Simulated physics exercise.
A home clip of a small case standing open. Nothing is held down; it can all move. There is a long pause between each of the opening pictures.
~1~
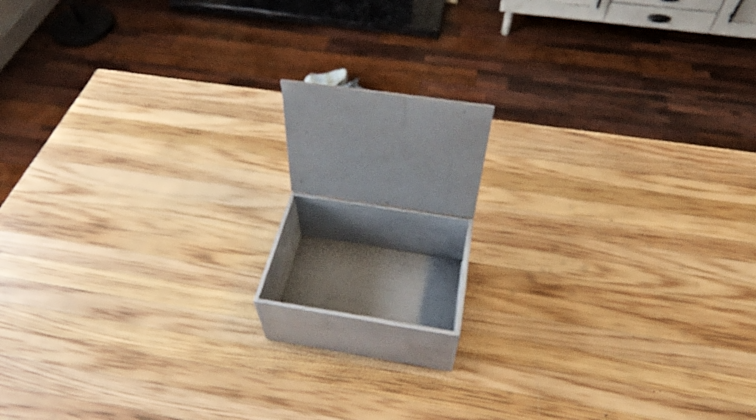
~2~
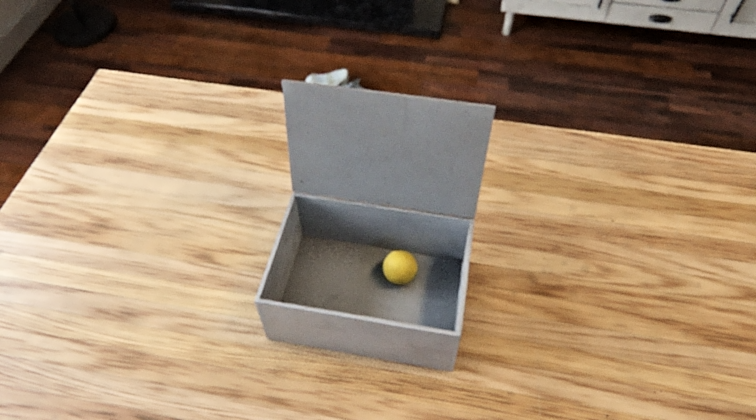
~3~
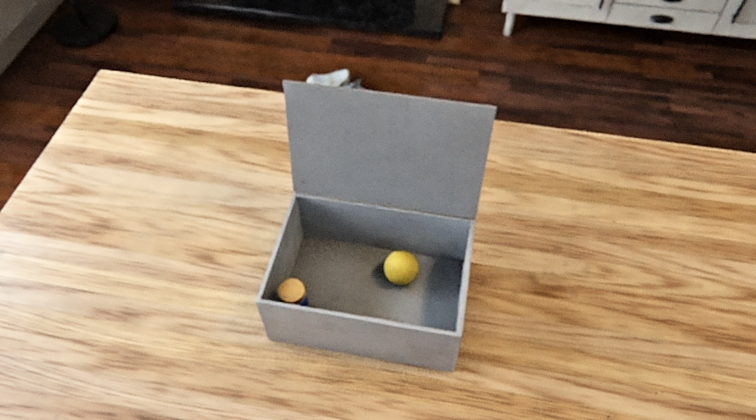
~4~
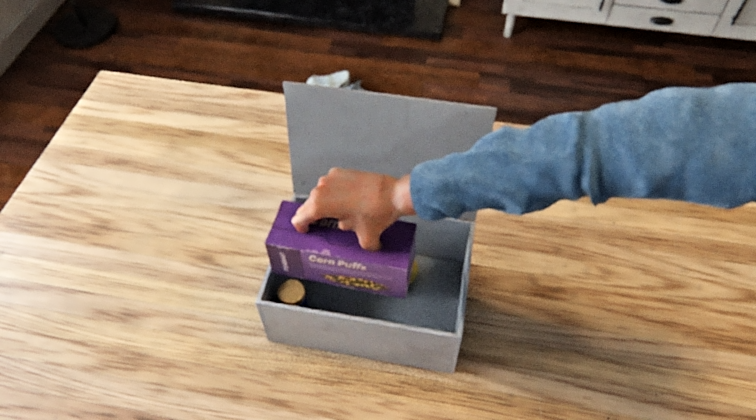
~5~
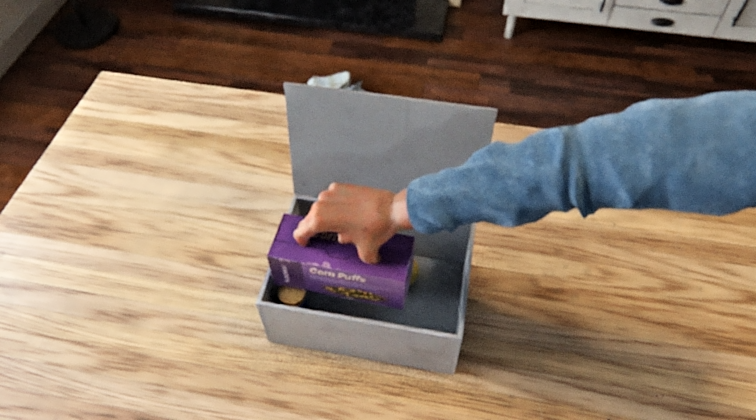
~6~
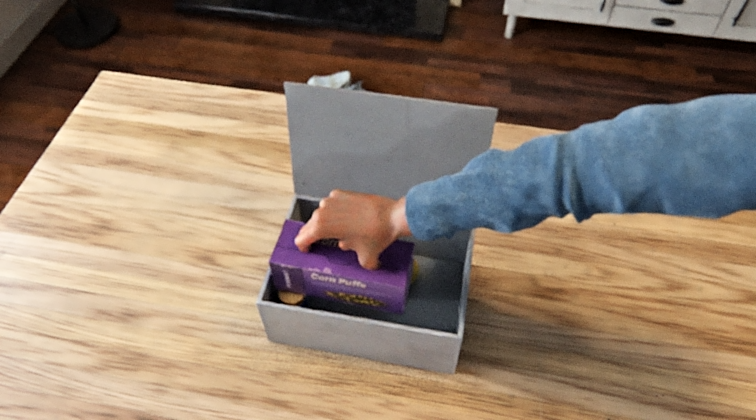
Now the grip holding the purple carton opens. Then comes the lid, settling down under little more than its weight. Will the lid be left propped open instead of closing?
No, it closes flat.
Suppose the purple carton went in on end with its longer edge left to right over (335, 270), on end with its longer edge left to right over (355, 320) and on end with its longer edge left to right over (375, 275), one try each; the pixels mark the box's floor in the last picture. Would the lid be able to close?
On the first attempt the lid remains open a bit, on the second it remains open a bit, and on the third it settles shut.
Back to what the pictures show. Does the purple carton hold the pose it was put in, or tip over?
Observation: The purple carton tilts over.
Then, 1.00 s after the last picture, lid starting down; purple carton on its side near (365, 279); yellow lemon rolled about its own width.
Then, 1.80 s after the last picture, lid 33° above the rim; purple carton on its side near (365, 279); yellow lemon rolled about its own width.
At rest, lid shut; tipped over in the box, purple carton; moved from the start, yellow lemon; blue shaker in place. Seen from the same camera at the end, purple carton near (365, 279).
